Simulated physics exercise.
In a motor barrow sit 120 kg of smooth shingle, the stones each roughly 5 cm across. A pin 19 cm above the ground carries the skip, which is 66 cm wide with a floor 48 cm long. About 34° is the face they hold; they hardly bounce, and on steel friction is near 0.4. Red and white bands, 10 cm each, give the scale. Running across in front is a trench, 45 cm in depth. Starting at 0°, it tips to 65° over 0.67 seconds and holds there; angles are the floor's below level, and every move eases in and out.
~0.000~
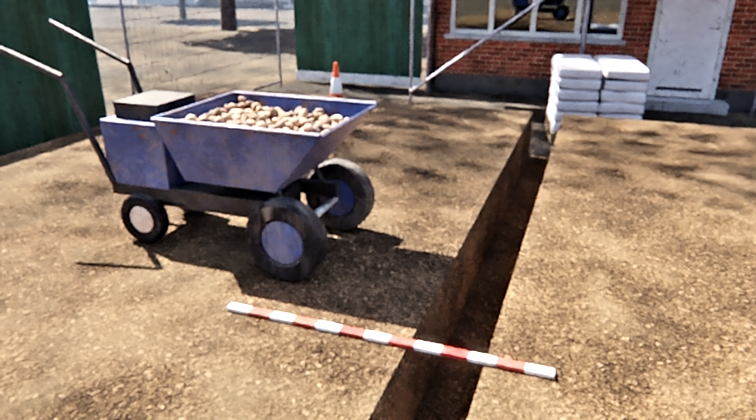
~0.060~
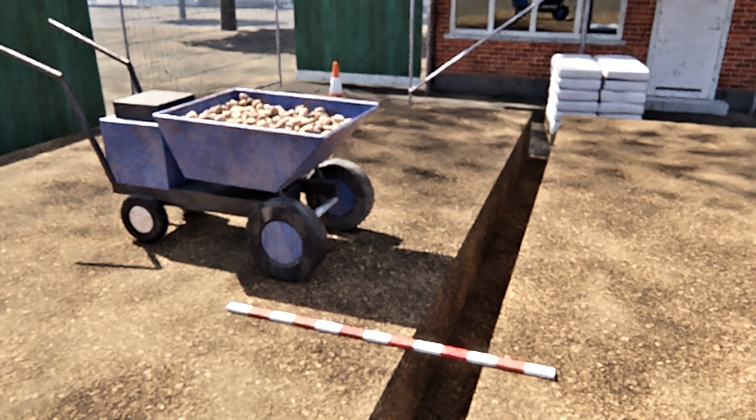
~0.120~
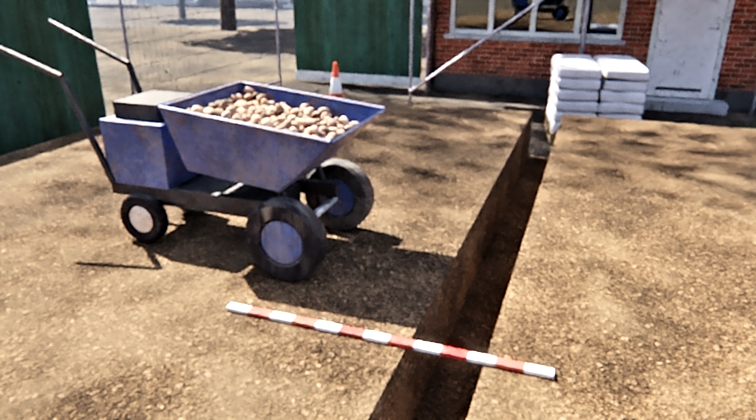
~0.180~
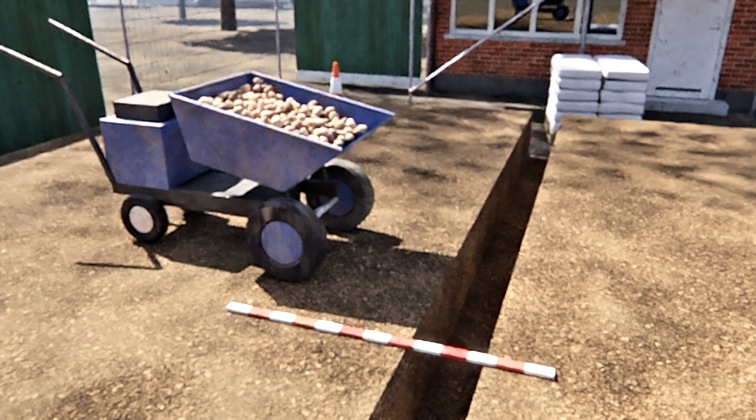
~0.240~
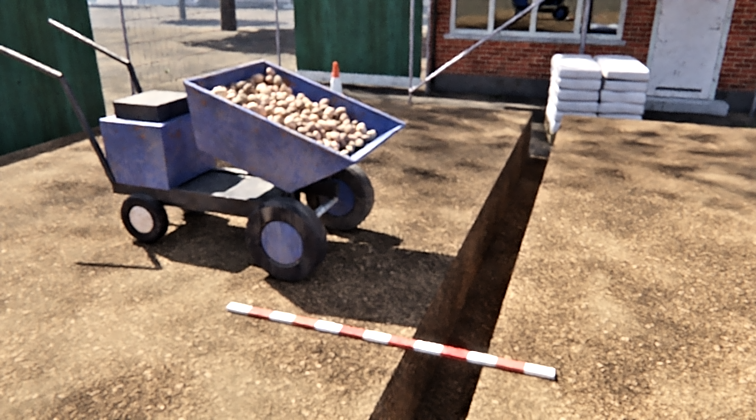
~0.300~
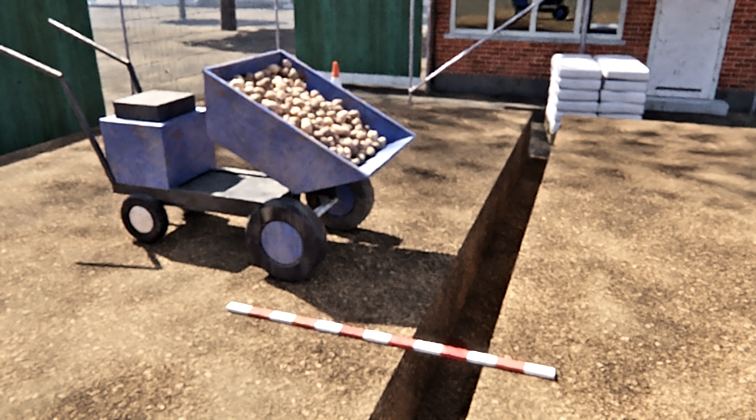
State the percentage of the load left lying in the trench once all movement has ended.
The share left there is about 88 per cent.
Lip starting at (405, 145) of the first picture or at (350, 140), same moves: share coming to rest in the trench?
Roughly 20 per cent, then 65 per cent.
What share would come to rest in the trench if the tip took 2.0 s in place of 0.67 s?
About 95 percent, I'd say.
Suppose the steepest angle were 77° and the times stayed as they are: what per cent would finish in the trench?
In that case some 85 per cent.
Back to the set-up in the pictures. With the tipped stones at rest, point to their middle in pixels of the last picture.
Resting centre: About (477, 340).
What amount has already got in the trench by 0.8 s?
I'd put it near 15 per cent.
After 0.5 s the floor is at 55°; 100 % in the skip; the foremost stones are at (400, 187).
After 0.8 s the floor is at 65°; 77 % in the skip, 7 % short of the trench, 15 % in the trench; the foremost stones are at (484, 270).
After 1.1 s the floor is at 65°; 24 % in the skip, 5 % short of the trench, 61 % in the trench, 10 % past the trench; the foremost stones are at (631, 300).
After 3.1 s the floor is at 65°; 0 % in the skip, 2 % short of the trench, 88 % in the trench, 10 % past the trench; the foremost stones are past the picture's edge.
